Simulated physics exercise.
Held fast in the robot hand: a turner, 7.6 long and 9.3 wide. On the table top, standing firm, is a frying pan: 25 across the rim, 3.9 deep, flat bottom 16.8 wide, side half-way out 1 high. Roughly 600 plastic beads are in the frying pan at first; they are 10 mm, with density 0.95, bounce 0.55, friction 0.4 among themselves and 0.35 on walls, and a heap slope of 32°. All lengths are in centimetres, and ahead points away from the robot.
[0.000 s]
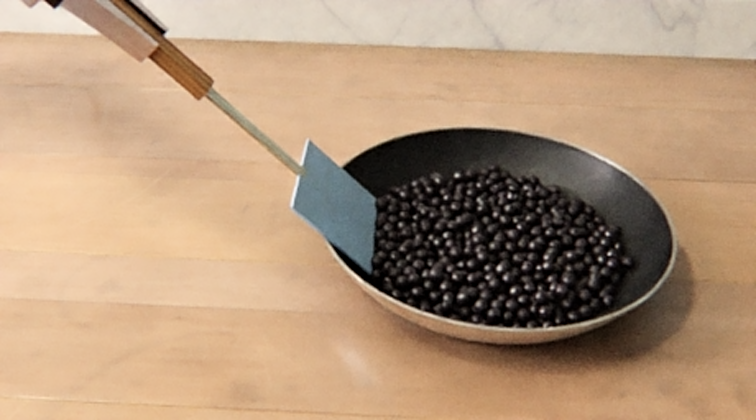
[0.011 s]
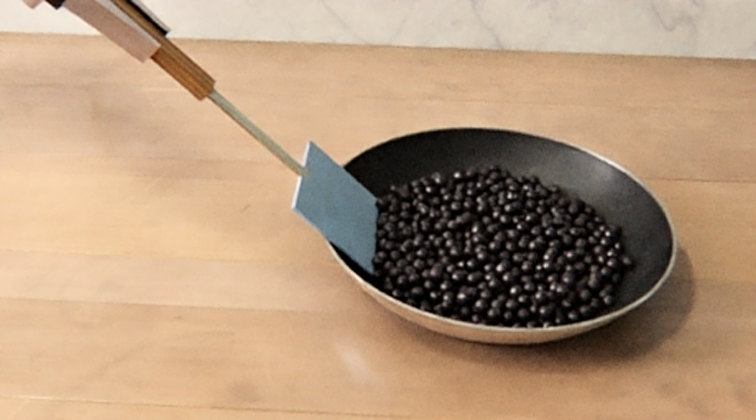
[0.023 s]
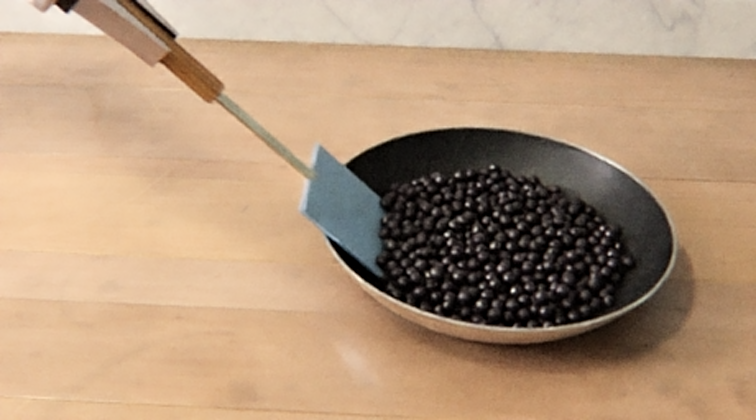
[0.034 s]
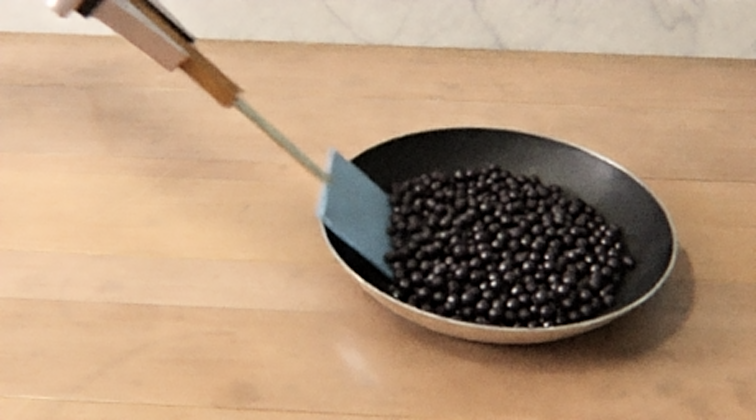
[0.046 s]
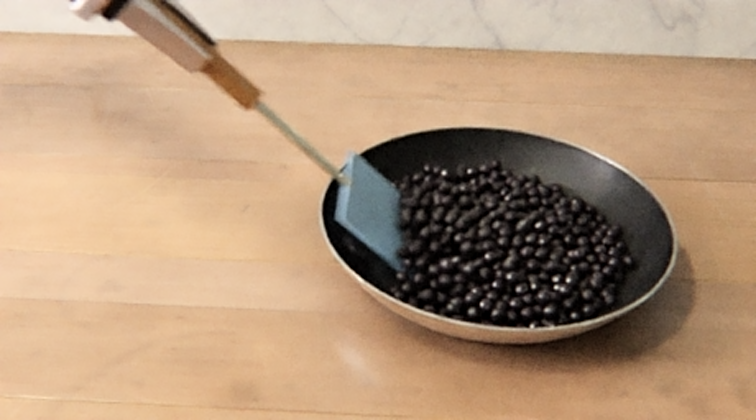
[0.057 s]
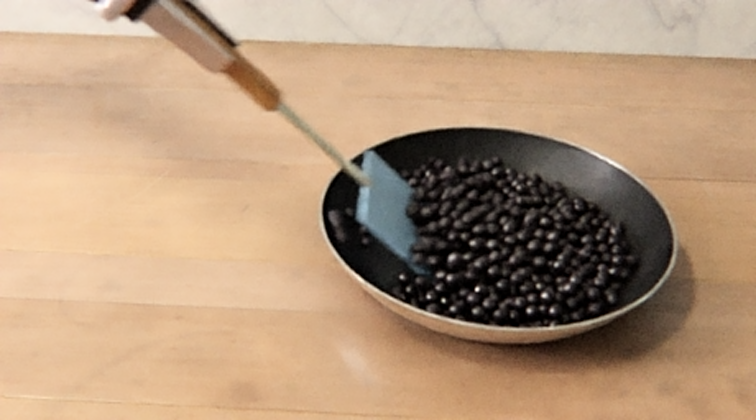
Wooden table top, a robot-held turner with a blue blade sliding rightward into a frying pan, nudging a heap of dark beads.
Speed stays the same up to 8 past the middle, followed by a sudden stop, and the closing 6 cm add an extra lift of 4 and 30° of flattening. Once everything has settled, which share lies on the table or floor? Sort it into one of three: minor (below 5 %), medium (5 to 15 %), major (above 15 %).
Major, above 15 %.
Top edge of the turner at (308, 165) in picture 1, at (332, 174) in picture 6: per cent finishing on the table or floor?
Some 5 per cent.
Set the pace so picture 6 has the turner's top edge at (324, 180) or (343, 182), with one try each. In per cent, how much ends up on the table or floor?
First try about 5 %, second try about 20 %.
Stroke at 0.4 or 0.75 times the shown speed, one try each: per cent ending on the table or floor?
First try around 5 %, second try around 20 %.
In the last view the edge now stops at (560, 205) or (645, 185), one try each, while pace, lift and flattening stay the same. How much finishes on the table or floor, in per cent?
15 % and 35 %.
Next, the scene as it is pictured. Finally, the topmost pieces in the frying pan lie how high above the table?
Some 4.0 cm above the table.
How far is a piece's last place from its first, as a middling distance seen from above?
Near 4 cm, measured level.
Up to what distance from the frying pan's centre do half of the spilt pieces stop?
Estimate: Near 38 cm.
By 0.09 s, sloping 45°, highest piece 9 above the table; 601 in the frying pan, 2 on the blade or in flight.
By 0.12 s, sloping 37°, highest piece 13 above the table; 600 in the frying pan, 3 on the blade or in flight.
By 0.33 s, sloping 15°, highest piece 15 above the table; 444 in the frying pan, 140 on the table or floor, 19 on the blade or in flight.
By 1.38 s, sloping 15°, highest piece 4 above the table; 442 in the frying pan, 161 on the table or floor.
Final count, 442 in the frying pan, 161 on the table or floor. That is 27 % on the table or floor.
